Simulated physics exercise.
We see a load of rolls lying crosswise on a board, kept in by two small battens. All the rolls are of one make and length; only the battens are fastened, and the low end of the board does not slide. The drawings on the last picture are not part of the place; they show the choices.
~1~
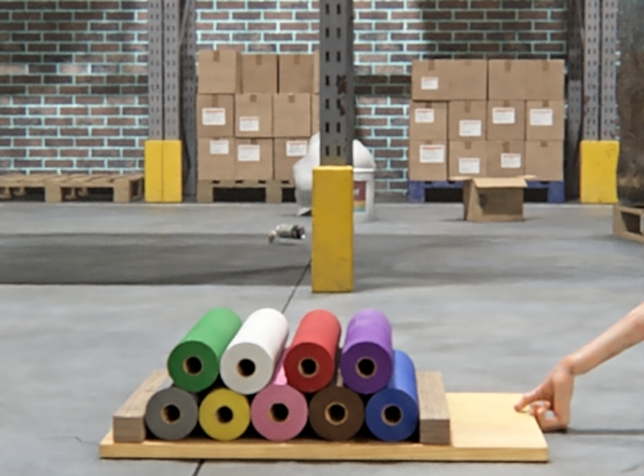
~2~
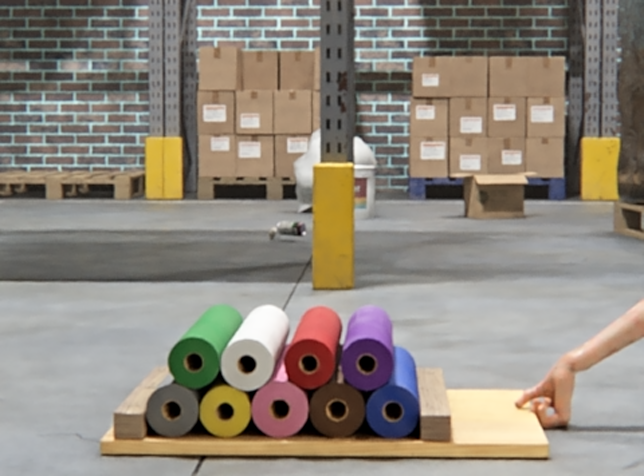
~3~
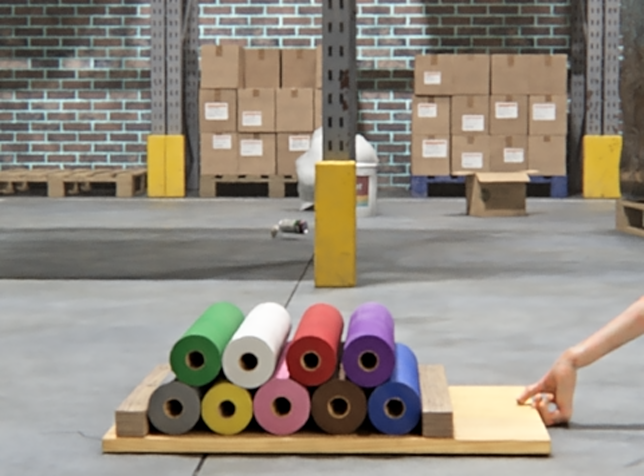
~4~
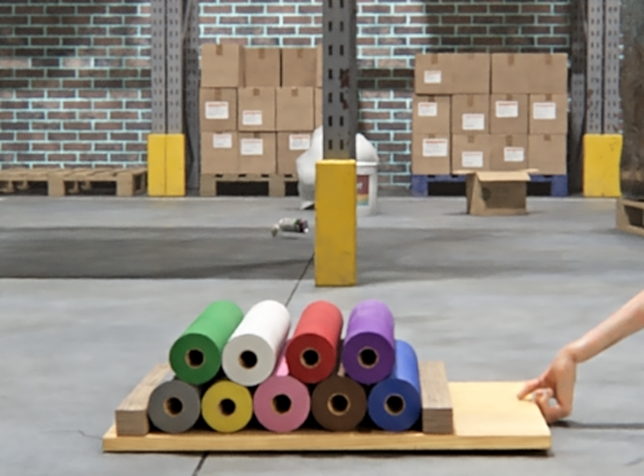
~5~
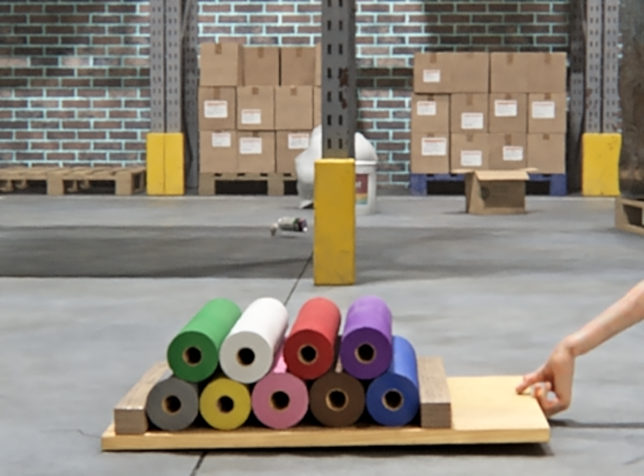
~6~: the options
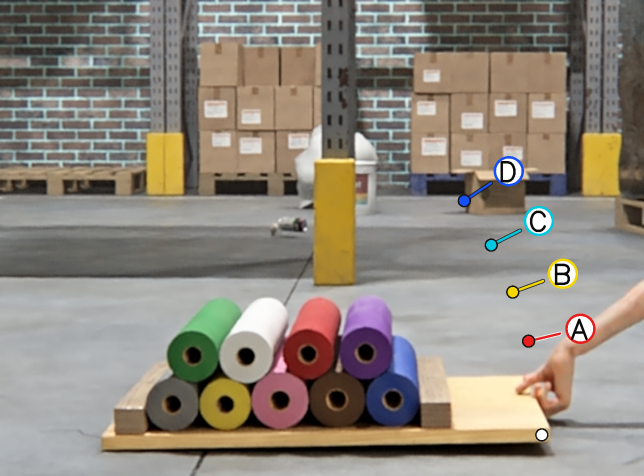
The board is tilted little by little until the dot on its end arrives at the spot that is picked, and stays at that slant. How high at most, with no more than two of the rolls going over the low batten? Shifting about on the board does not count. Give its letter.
Raise it to C.
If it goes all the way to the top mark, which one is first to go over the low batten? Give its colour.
It is the green one.
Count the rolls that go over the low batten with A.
At A the number is none.
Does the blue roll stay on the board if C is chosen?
Yes, with C.
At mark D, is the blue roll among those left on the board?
Yes, with D.
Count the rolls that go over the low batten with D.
At D the number is four.
On the marked copy, A at (529, 341); B at (513, 292); C at (491, 245); D at (464, 201); the white dot at (542, 435).
With C. Early on, board at 16°.
Further on, board at 27°.
At the end, board at 27°, two over the low batten (white, green).
As for the rest, A none over the low batten; B none over the low batten; D four over the low batten (purple, white, green, red).
